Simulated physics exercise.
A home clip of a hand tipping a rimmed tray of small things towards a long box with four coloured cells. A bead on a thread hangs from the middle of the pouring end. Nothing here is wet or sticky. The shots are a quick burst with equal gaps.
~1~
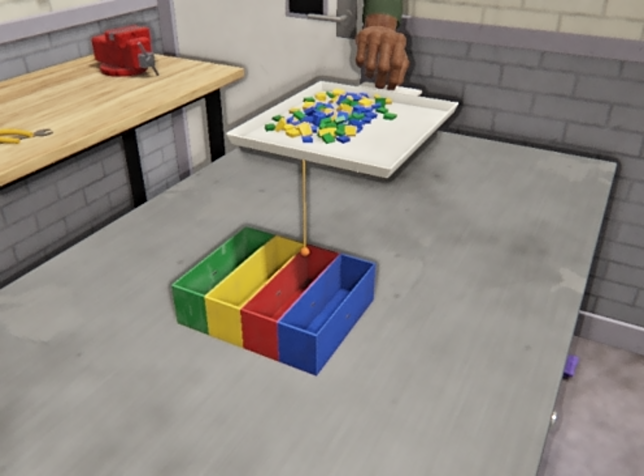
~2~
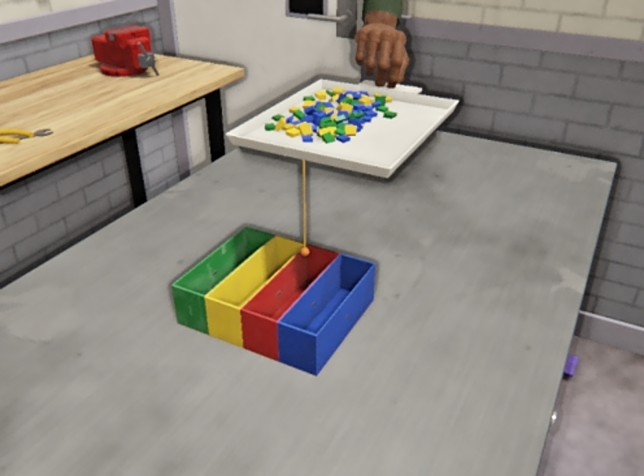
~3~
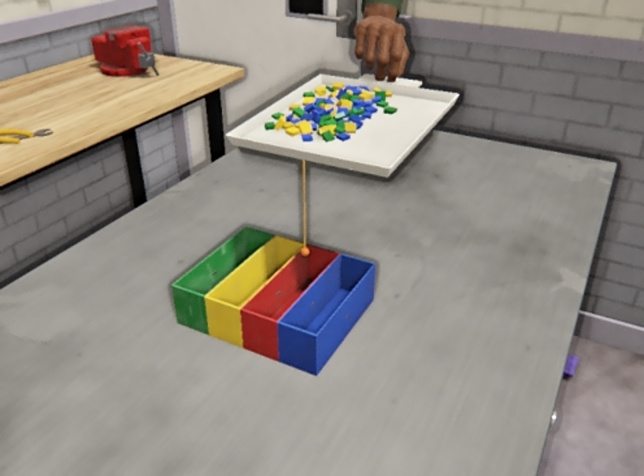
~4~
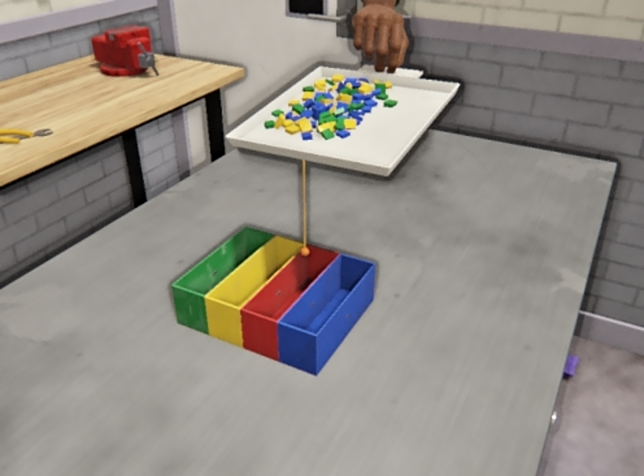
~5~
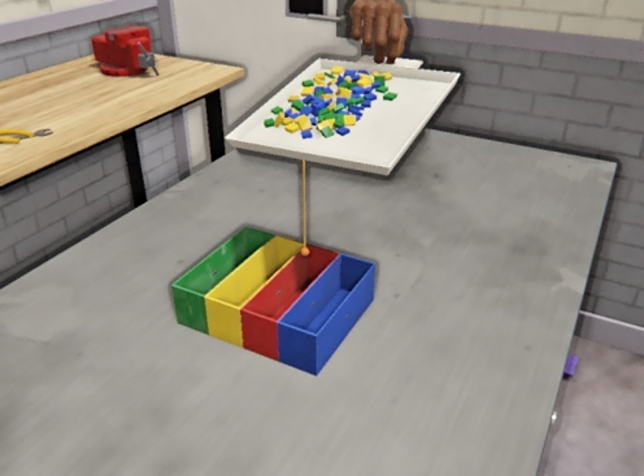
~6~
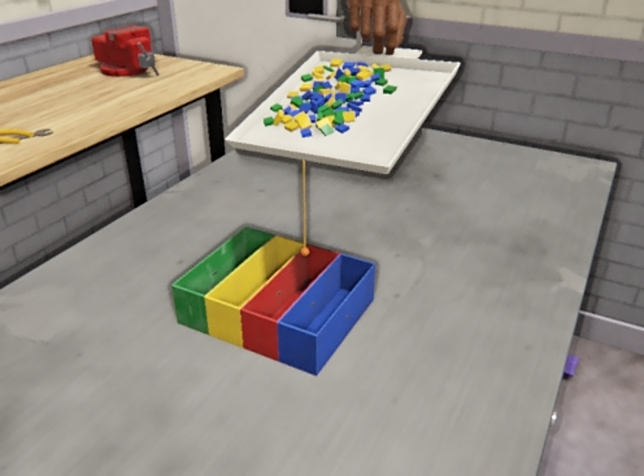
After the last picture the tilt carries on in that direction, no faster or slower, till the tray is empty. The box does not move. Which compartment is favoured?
Most goes to the green cell.
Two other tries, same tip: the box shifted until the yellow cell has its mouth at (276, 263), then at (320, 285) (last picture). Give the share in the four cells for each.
The first gives 90 %, the second 20 %.
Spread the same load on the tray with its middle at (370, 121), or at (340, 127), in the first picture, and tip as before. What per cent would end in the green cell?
The first gives 30 %, the second 30 %.
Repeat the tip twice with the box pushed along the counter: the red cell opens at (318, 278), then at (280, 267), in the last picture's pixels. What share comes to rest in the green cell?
The first gives 50 %, the second 30 %.
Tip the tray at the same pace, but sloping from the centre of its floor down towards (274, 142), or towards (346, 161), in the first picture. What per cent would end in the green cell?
In turn 70 and 0 in a hundred.
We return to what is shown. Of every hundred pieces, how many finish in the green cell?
Close to 50 per cent.
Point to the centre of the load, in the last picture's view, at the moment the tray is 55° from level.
Close to (272, 130).
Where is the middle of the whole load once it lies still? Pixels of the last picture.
Around (240, 294).
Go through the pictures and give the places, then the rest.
The first picture shows corners of the pouring end at (232, 133) and (388, 166), level; middle of the load at (335, 116), mosaic tiles; bead on its thread at (305, 252); green cell at (191, 306); yellow cell at (224, 318); red cell at (260, 331); blue cell at (297, 345).
The second picture shows corners of the pouring end at (232, 133) and (388, 166), level; middle of the load at (335, 115).
The third picture shows corners of the pouring end at (231, 134) and (388, 165), tipped barely, lowest at the left corner; middle of the load at (334, 111).
The fourth picture shows corners of the pouring end at (231, 135) and (387, 165), tipped a little, lowest at the left corner; middle of the load at (334, 106).
The fifth picture shows corners of the pouring end at (231, 136) and (387, 164), tipped a little, lowest at the left corner; middle of the load at (334, 101).
The sixth picture shows corners of the pouring end at (231, 138) and (386, 163), tipped a little, lowest at the left corner; middle of the load at (333, 96); green cell at (191, 306); yellow cell at (224, 318); red cell at (260, 331); blue cell at (297, 345).
Soon, tray tipped steeply; nearly all on the tray; a stray few falling or outside the box.
A while on, tray tipped right over; about a quarter on the tray; about a quarter in the green cell; a small part in the yellow cell; a small part in the red cell; about a quarter falling or outside the box.
Towards the end, tray tipped past a quarter turn; about half in the green cell; about a third in the yellow cell; about a quarter in the red cell; a stray few in the blue cell; a stray few falling or outside the box.
Finally, tray tipped past a quarter turn; about half in the green cell; about a third in the yellow cell; about a quarter in the red cell; a stray few in the blue cell; a stray few outside the box.
